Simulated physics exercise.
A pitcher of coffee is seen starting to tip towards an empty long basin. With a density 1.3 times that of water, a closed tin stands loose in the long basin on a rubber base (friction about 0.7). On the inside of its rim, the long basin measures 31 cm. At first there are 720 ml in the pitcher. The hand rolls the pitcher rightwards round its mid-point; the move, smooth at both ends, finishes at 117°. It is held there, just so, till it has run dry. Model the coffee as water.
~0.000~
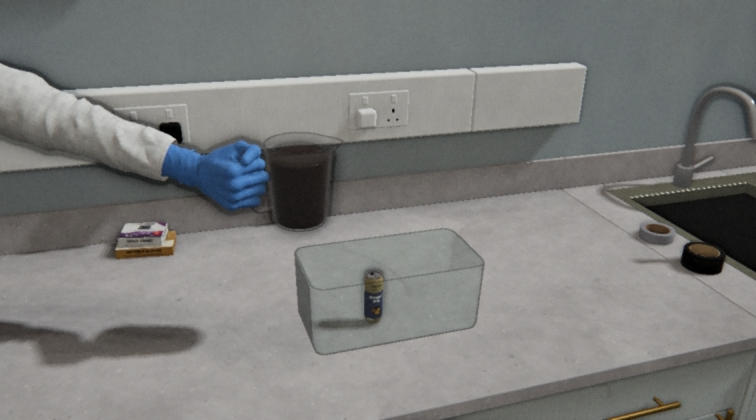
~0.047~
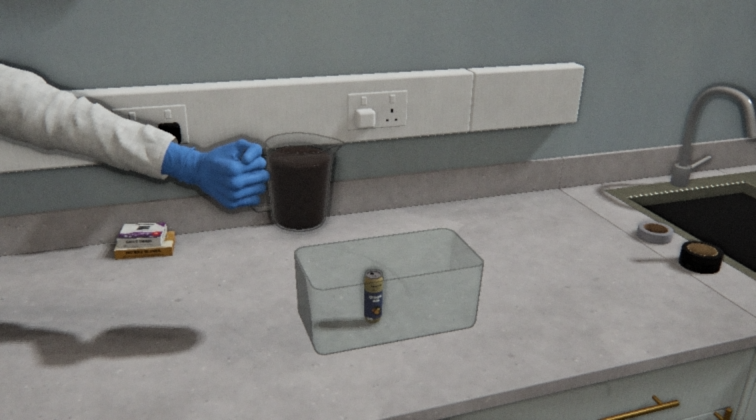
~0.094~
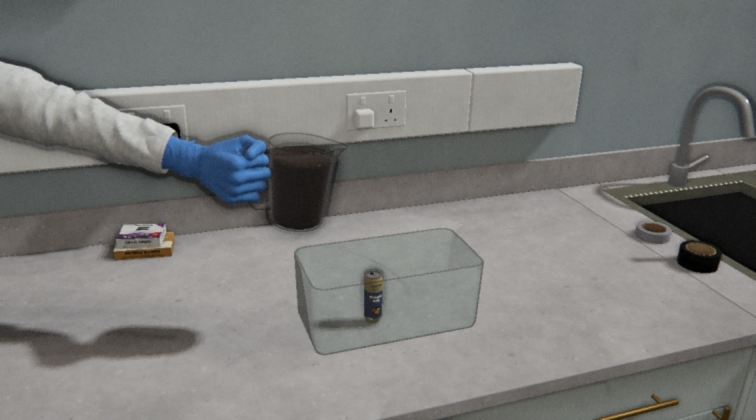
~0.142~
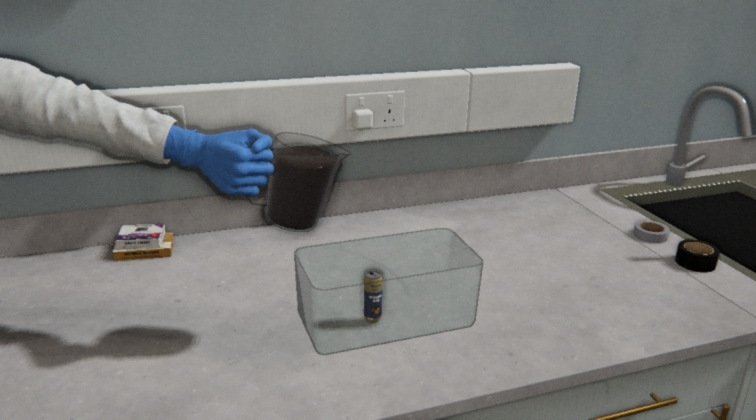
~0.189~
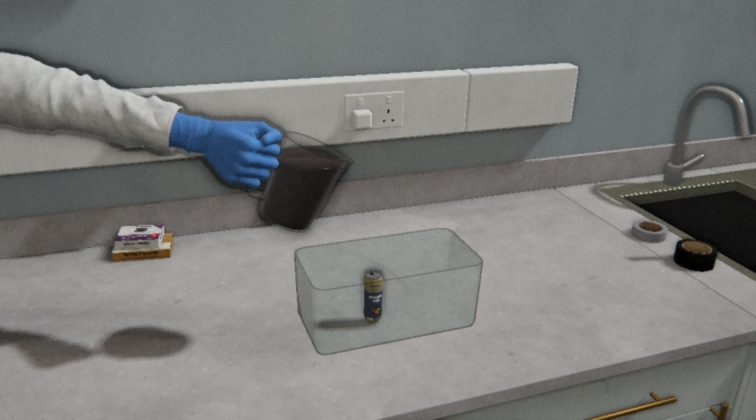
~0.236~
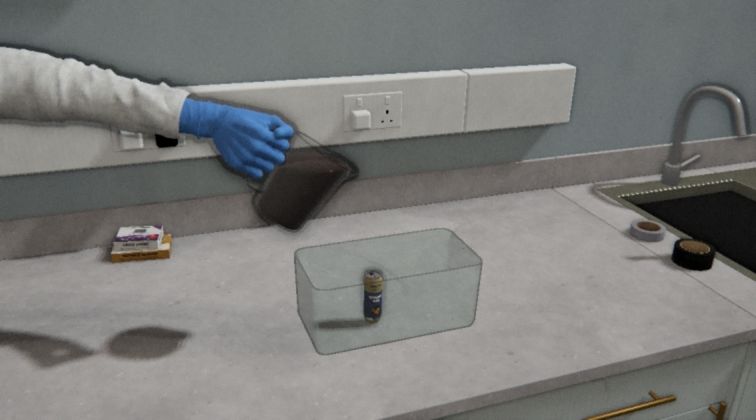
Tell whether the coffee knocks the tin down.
It tilts over.
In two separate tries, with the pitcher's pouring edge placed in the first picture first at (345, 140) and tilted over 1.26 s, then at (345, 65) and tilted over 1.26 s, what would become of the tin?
First it stays up; then it keeps standing.
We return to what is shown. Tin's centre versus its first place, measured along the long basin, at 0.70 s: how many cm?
It has moved some 1 cm.
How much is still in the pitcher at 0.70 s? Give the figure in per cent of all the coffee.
Near 7 percent, more or less.
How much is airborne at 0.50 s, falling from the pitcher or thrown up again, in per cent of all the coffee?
At that moment, about 28 percent.
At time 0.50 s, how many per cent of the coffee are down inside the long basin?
Close to 22 in a hundred.
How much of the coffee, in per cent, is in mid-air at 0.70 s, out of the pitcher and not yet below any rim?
Near 12 in a hundred.
After 0.50 s the tilt is 107° and 50 per cent is still to pour; the tin stands where it began.
After 0.70 s the tilt is 117° and 7 per cent is still to pour; the tin stands 1 cm from where it began.
After 0.90 s the tilt is 117° and 0 per cent is still to pour; the tin leans 36°.
After 1.12 s the tilt is 117° and 0 per cent is still to pour; the tin lies on its side.
In the end the tin lies on its side.
